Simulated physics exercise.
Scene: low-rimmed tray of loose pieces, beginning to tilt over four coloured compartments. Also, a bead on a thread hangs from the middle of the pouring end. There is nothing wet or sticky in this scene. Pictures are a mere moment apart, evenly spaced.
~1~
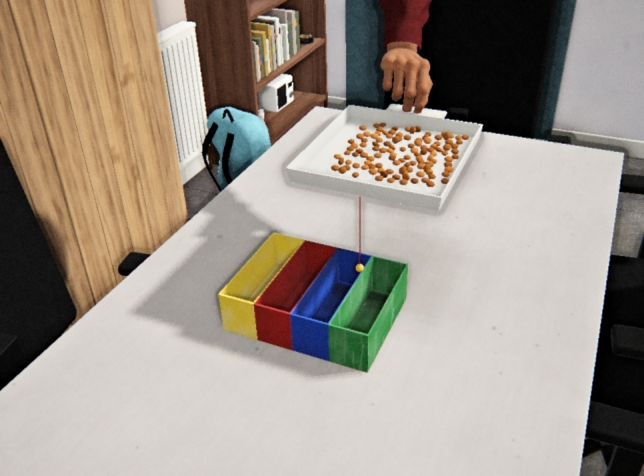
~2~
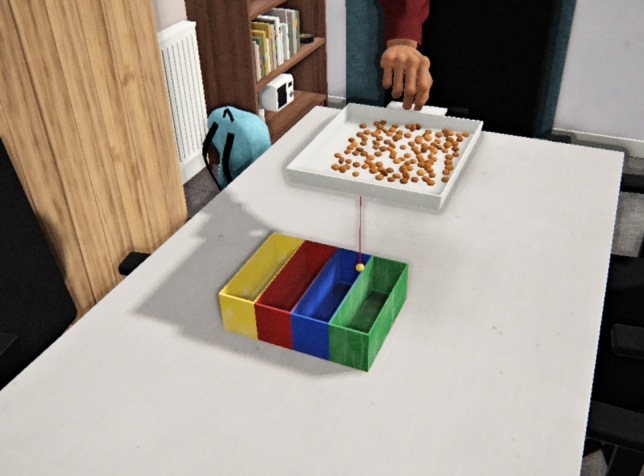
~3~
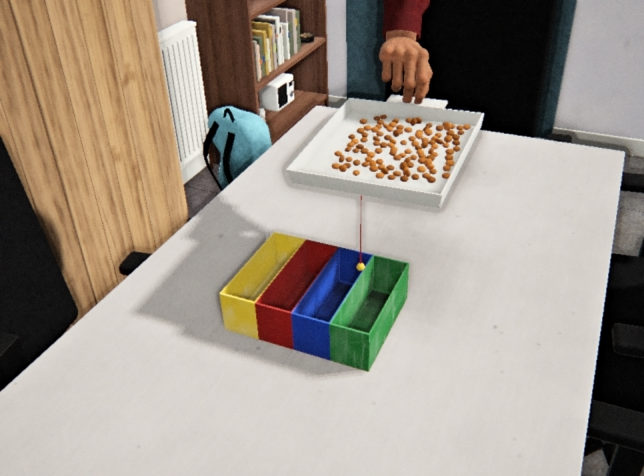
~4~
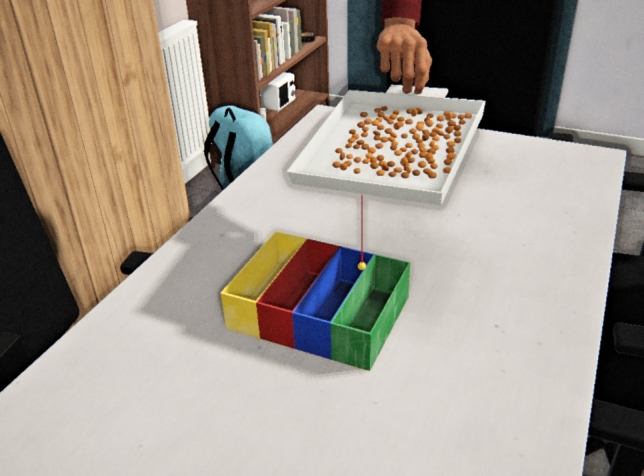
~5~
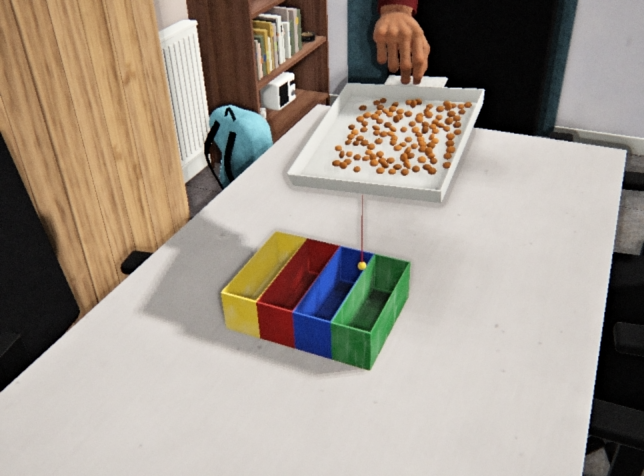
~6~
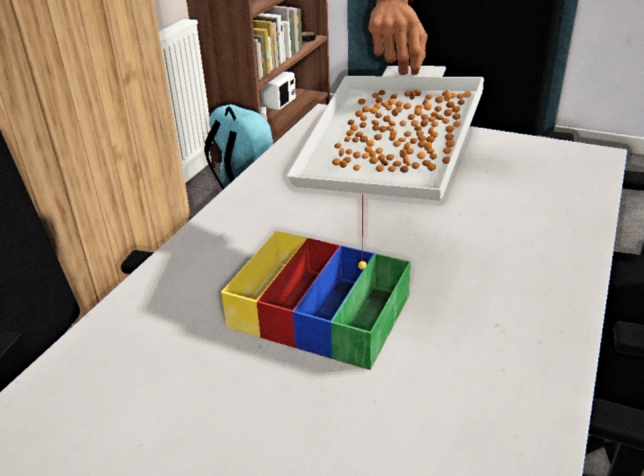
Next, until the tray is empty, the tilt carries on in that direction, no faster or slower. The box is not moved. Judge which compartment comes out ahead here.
I would say the red compartment.
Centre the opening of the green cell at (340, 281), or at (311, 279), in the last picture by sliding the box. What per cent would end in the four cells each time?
Roughly 100 %, then roughly 90 %.
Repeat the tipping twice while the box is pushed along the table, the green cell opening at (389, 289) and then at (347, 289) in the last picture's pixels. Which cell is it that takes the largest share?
Try 1 - the red cell. Try 2 - that blue cell.
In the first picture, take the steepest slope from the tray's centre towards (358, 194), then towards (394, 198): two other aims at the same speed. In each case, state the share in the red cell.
Somewhere close to 20 % the first time, 0 % the second.
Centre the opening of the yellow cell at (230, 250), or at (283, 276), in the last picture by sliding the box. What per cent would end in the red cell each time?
It would be near 0 per cent first and near 40 per cent second.
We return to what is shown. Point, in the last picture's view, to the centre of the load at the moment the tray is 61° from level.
Close to (338, 172).
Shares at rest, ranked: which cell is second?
Second: Blue.
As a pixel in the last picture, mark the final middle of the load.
I'd put the middle somewhere around (309, 304).
Just after the last frame, tray tipped steeply; every one on the tray.
A moment on, tray tipped right over; roughly two thirds on the tray; about a tenth in the red cell; about a tenth in the yellow cell; just a few in the blue cell; about a tenth falling or outside the box.
Further on, tray tipped past a quarter turn; roughly two thirds in the red cell; roughly a quarter in the blue cell; about a tenth in the yellow cell; just a few in the green cell; just a few falling or outside the box.
When it is over, tray tipped past a quarter turn; roughly two thirds in the red cell; roughly a quarter in the blue cell; about a tenth in the yellow cell; just a few in the green cell; just a few outside the box.
